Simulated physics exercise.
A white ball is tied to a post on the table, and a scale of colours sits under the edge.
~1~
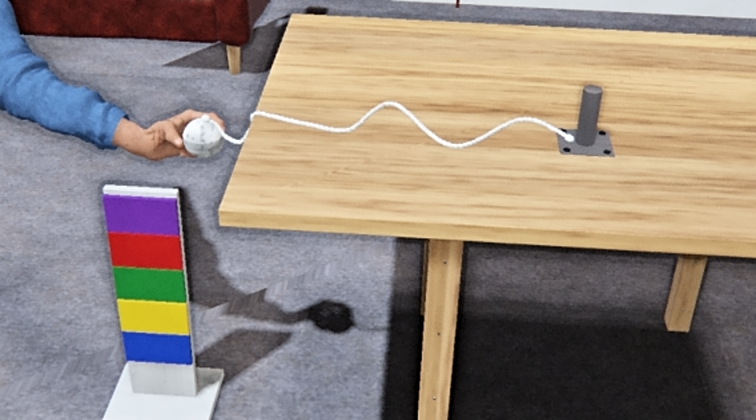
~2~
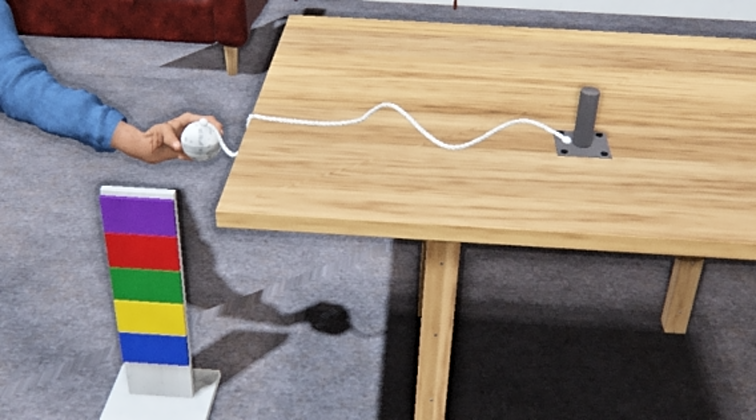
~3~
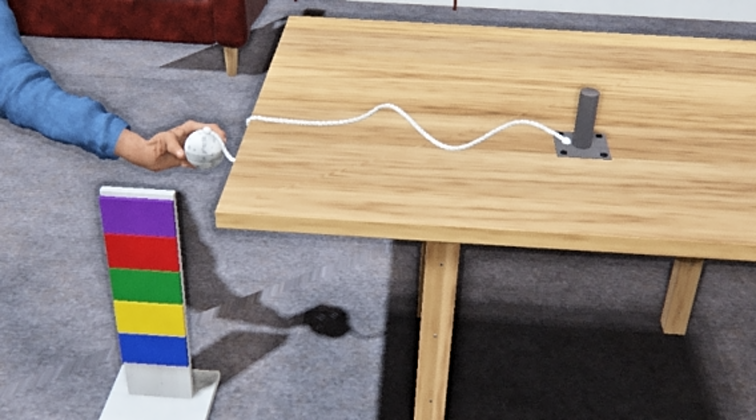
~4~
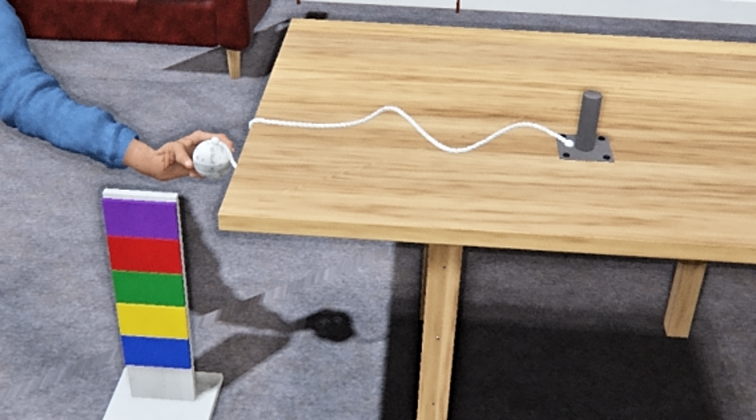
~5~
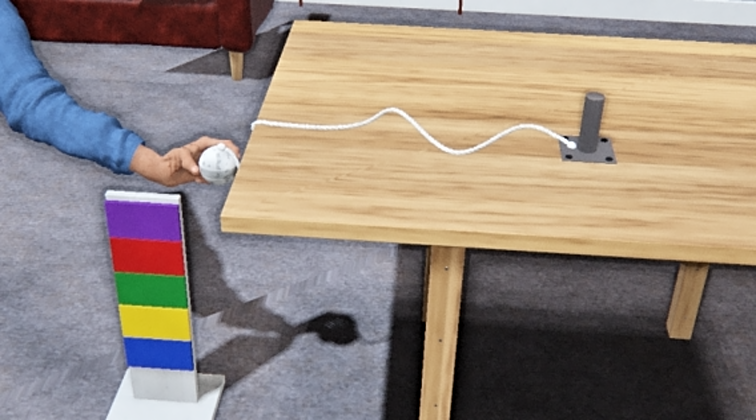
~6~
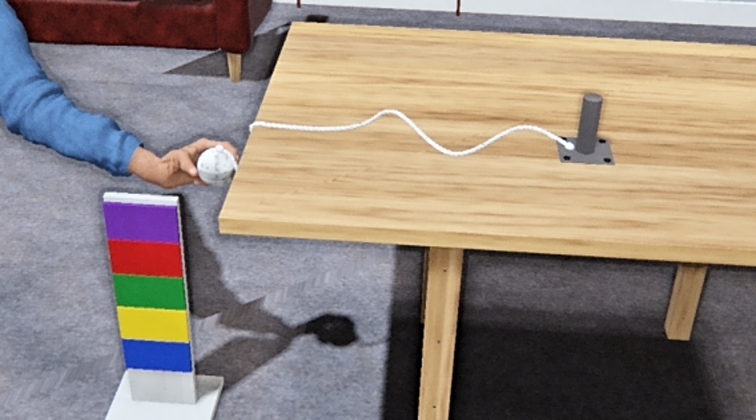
The footage shows a hand holding a white ball, tied by a wavy white cord to a post on a wooden table, beside the table's left edge above a coloured scale, then moving it slightly down and right.
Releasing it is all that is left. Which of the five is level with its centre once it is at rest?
Green.
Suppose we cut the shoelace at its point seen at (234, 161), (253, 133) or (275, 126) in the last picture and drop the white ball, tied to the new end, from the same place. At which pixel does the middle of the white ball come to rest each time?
(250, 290), (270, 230), (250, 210).
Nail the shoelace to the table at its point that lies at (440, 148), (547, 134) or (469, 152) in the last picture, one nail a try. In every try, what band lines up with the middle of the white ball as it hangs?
For the first place it's red, for the second green, and for the third red.
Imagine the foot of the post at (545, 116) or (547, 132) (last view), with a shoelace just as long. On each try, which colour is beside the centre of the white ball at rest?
Result per try, in order: Yellow / yellow.
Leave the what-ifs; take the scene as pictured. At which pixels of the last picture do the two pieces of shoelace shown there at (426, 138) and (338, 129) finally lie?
About (368, 130), and the other about (255, 142).
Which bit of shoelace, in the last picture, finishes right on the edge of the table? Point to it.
That spot is roughly at (358, 126).
A little later, ball near (295, 305); level with green.
Next, ball near (250, 305); level with green.
When it is over, ball near (257, 309); level with green. At green.
